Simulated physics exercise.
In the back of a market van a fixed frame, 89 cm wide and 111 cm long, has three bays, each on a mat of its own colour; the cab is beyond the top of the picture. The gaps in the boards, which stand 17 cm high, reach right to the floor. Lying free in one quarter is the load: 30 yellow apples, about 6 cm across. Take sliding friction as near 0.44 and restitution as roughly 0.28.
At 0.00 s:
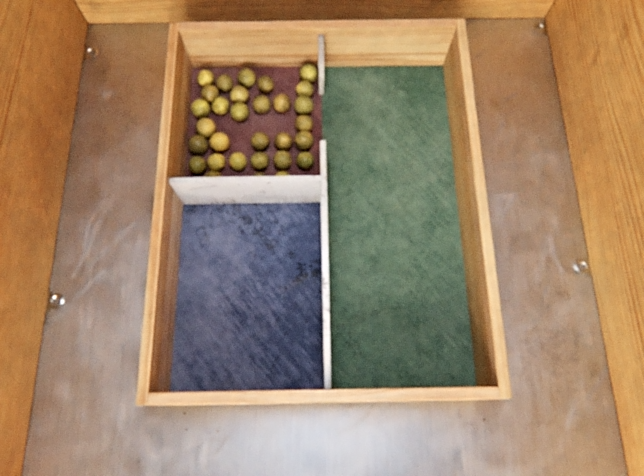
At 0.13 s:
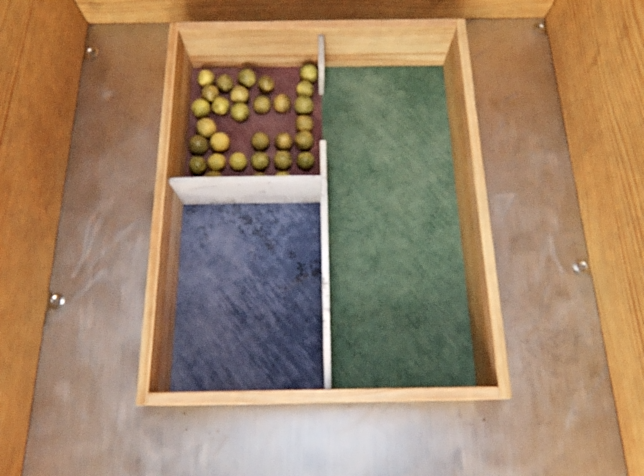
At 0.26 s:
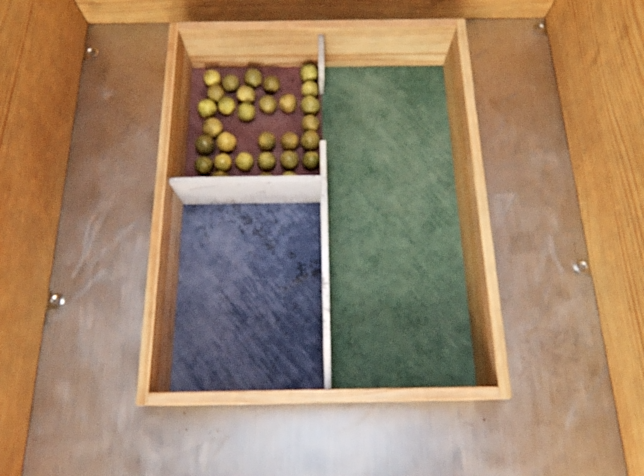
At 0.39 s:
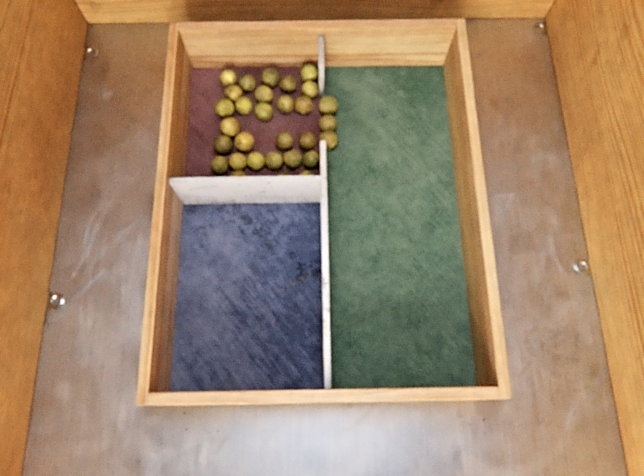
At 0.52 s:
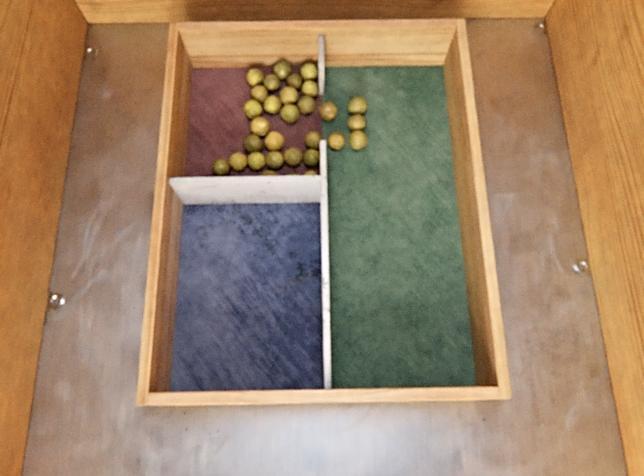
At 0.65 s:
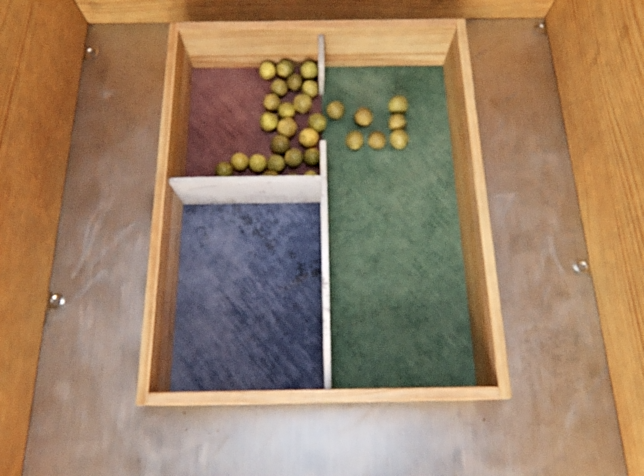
In a wooden tray with three coloured bays, yellow apples sit clustered on red, then roll rightward, several passing onto green.
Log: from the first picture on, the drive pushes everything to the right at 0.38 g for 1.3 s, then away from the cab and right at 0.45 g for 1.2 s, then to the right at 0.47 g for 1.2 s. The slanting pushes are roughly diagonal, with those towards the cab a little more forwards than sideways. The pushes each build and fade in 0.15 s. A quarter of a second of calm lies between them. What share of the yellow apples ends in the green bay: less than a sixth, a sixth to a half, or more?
Green bay: Most of the load.
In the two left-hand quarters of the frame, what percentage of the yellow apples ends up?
About 20 %.
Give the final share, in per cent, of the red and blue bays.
Final split, approximately: Red 20 in a hundred, blue 0 in a hundred.
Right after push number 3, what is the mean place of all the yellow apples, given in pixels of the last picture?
Near (412, 260).
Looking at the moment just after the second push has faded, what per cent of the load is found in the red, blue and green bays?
Reading then: Red 20 %, blue 0 %, green 80 %.
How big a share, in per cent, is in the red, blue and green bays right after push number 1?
At that point the split is red 40, blue 0, green 60 per cent.
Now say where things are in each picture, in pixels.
Middle of the blue mat (250, 293); middle of the green mat (392, 212); middle of the red mat (254, 130); 30 in the red bay; the apple farthest behind, in the direction of the first push, is at (198, 145), in the first picture.
In the second picture, 30 in the red bay; the apple farthest behind, in the direction of the first push, is at (198, 145).
In the third picture, 30 in the red bay; the apple farthest behind, in the direction of the first push, is at (205, 145).
In the fourth picture, 27 in the red bay and 3 in the green bay; the apple farthest behind, in the direction of the first push, is at (220, 165).
In the fifth picture, 25 in the red bay and 5 in the green bay; the apple farthest behind, in the direction of the first push, is at (221, 168).
In the sixth picture, 23 in the red bay and 7 in the green bay; the apple farthest behind, in the direction of the first push, is at (224, 171).
After push 1 (1.54 s), 12 in the red bay and 18 in the green bay.
After push 2 (2.99 s), 6 in the red bay and 24 in the green bay.
After push 3 (4.44 s), 6 in the red bay and 24 in the green bay.
Final count (at 4.72 s), 6 in the red bay and 24 in the green bay. Asked share, 24 of 30, 80 per cent.
